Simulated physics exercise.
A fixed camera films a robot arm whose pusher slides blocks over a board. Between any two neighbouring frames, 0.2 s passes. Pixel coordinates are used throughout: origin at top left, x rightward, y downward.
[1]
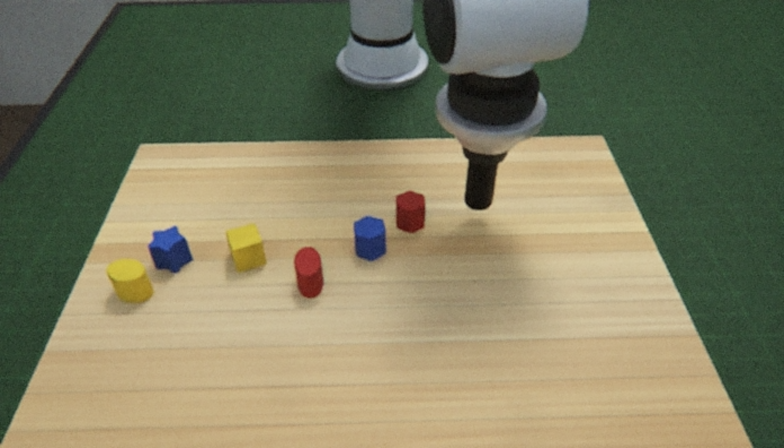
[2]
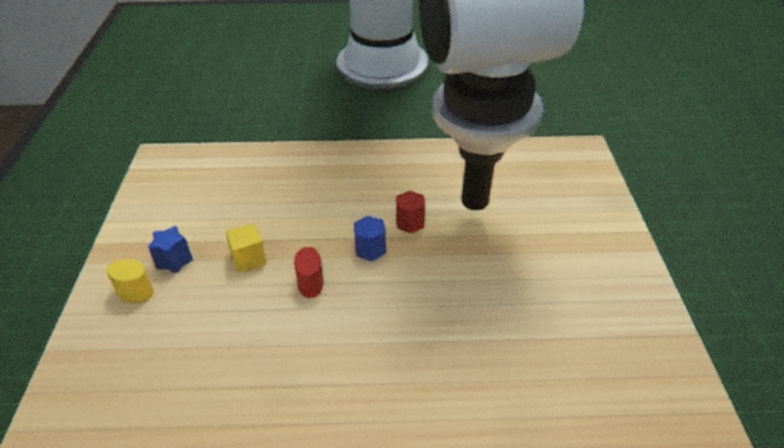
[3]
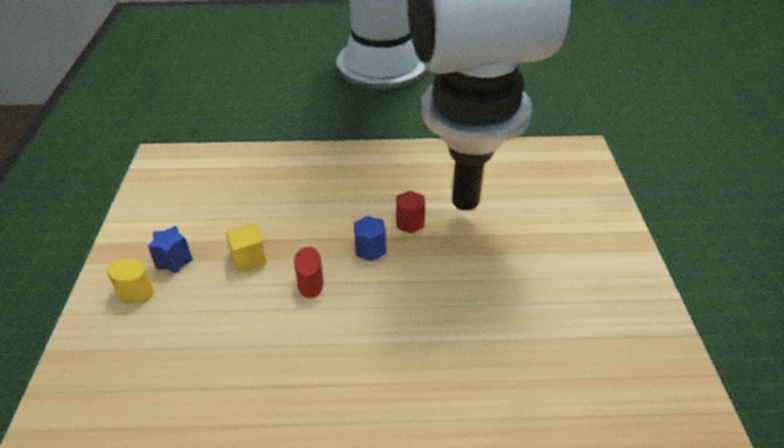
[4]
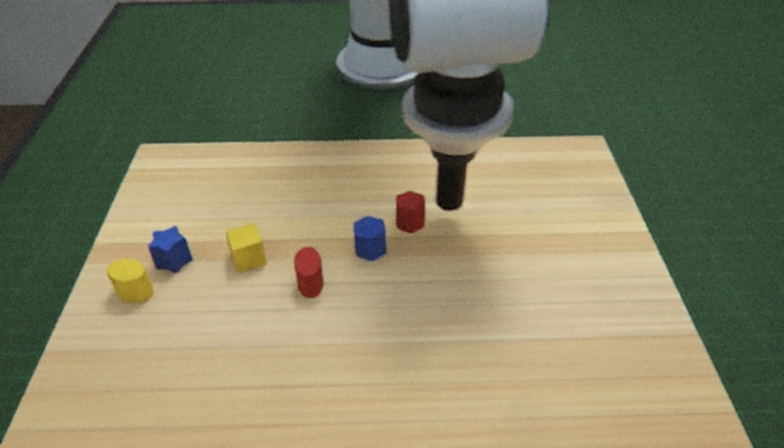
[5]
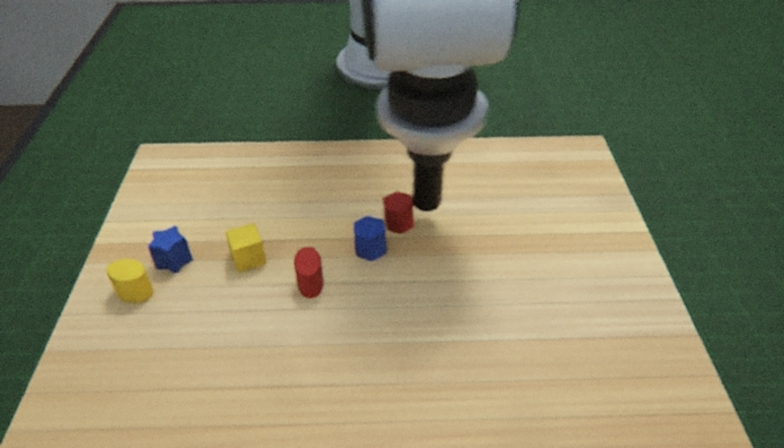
A robotic arm with a dark, rod-shaped pusher moves left above a wooden board, slowly at first and then faster, toward a row of small yellow, blue and red blocks. It reaches the red six-sided block and nudges it slightly left, closer to the blue six-sided block, while the other pieces stay still.
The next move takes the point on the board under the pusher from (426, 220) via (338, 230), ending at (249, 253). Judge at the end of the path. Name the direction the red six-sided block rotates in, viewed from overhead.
It swings round clockwise.
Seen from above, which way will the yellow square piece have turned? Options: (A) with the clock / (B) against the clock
The correct letter is B.
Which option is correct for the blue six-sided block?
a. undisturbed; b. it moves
The one that fits is a, undisturbed.
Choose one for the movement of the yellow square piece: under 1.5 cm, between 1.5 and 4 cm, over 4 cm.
Covers 1.5 to 4 cm.
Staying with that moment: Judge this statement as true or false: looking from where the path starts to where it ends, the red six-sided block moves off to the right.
The statement is true.
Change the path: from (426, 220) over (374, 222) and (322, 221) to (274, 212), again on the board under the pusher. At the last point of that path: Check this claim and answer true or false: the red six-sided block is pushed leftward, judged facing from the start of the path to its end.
That is true.
What follows on the original path. One third of the way, pusher at (366, 209); red six-sided block at (337, 207).
Two thirds of the way, pusher at (305, 220); red six-sided block at (275, 215), turned 15° clockwise.
At the end, pusher at (245, 237); yellow square piece at (215, 245), turned 20° anticlockwise; blue six-sided block still; red six-sided block at (235, 212), turned 80° clockwise.
